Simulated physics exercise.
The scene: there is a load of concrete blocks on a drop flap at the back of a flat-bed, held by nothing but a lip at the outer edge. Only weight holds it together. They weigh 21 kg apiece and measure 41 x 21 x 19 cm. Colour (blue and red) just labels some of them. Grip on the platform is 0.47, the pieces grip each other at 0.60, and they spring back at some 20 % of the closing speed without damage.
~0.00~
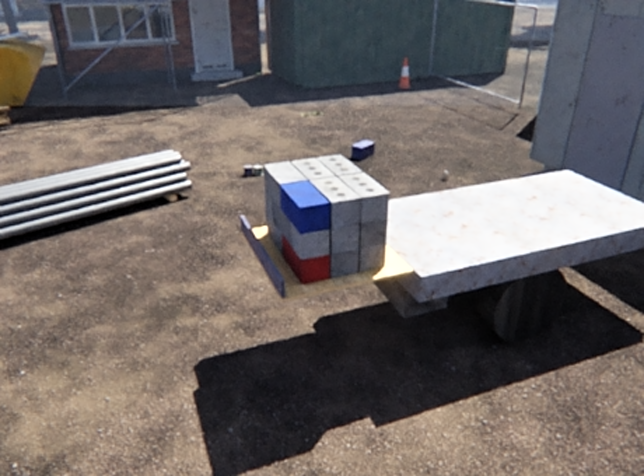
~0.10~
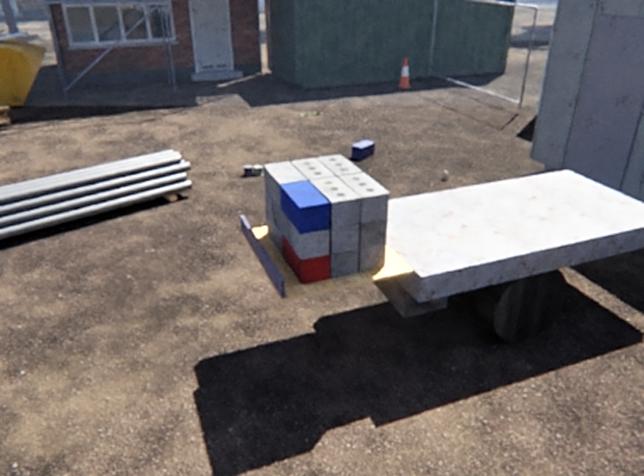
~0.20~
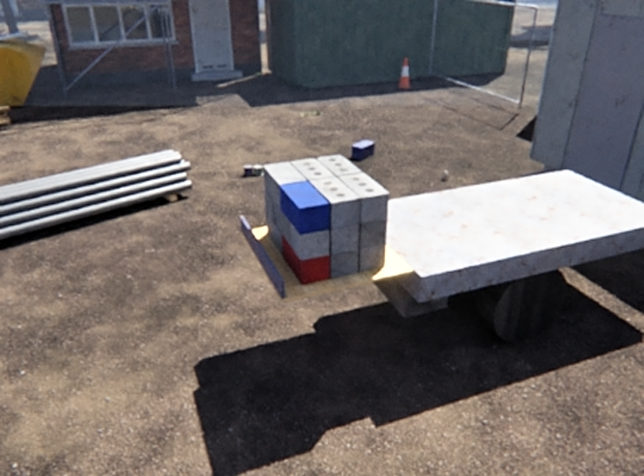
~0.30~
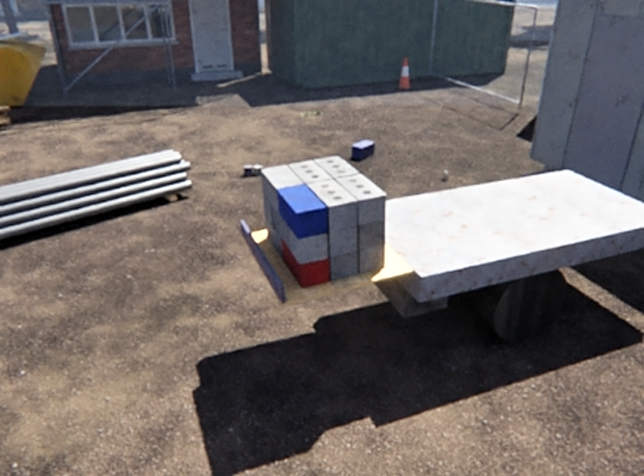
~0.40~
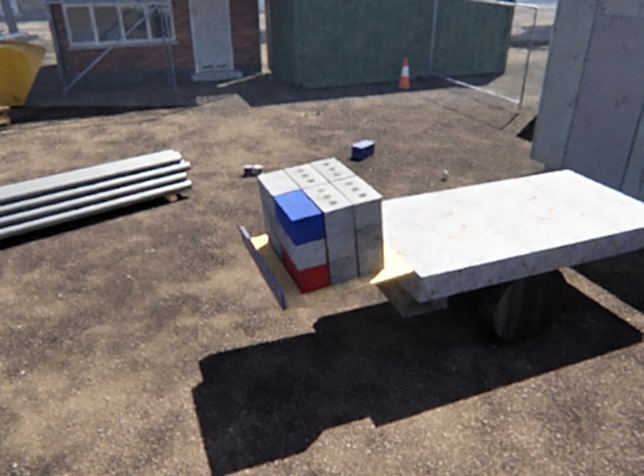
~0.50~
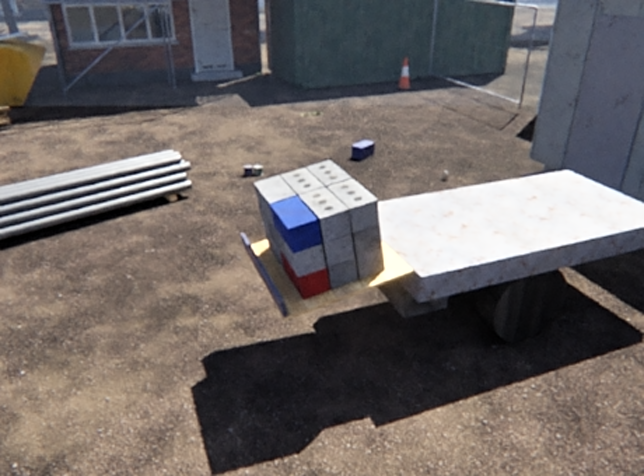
In a dirt yard, a stack of pale concrete blocks, one marked blue and one red, sits on a small flap at the end of a flat-bed. At first nothing visibly moves. Then the flap's outer side slowly dips, and the stack leans slightly down and to the left together, its blocks still grouped.
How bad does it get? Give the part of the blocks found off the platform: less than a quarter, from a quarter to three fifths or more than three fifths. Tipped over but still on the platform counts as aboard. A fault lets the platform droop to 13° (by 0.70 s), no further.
It comes to under a quarter.
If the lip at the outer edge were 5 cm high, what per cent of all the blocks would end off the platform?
Then 0 per cent.
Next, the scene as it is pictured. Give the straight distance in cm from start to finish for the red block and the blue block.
Moved: Red 20, blue 20.
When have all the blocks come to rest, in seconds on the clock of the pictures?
At about 1.5 s.
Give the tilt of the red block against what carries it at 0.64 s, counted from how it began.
About 0°.
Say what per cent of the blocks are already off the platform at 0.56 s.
At that moment 0 per cent.
By 0.56 s, slope 11°; none of the 21 blocks off the platform.
By 0.64 s, slope 13°; none of the 21 blocks off the platform.
When it is over (1.5 s), slope 13°; none of the 21 blocks off the platform; blue block unmoved; red block unmoved. That is 0 per cent. In pixels of the last frame, middles, blue block near (292, 231), red block near (305, 275).
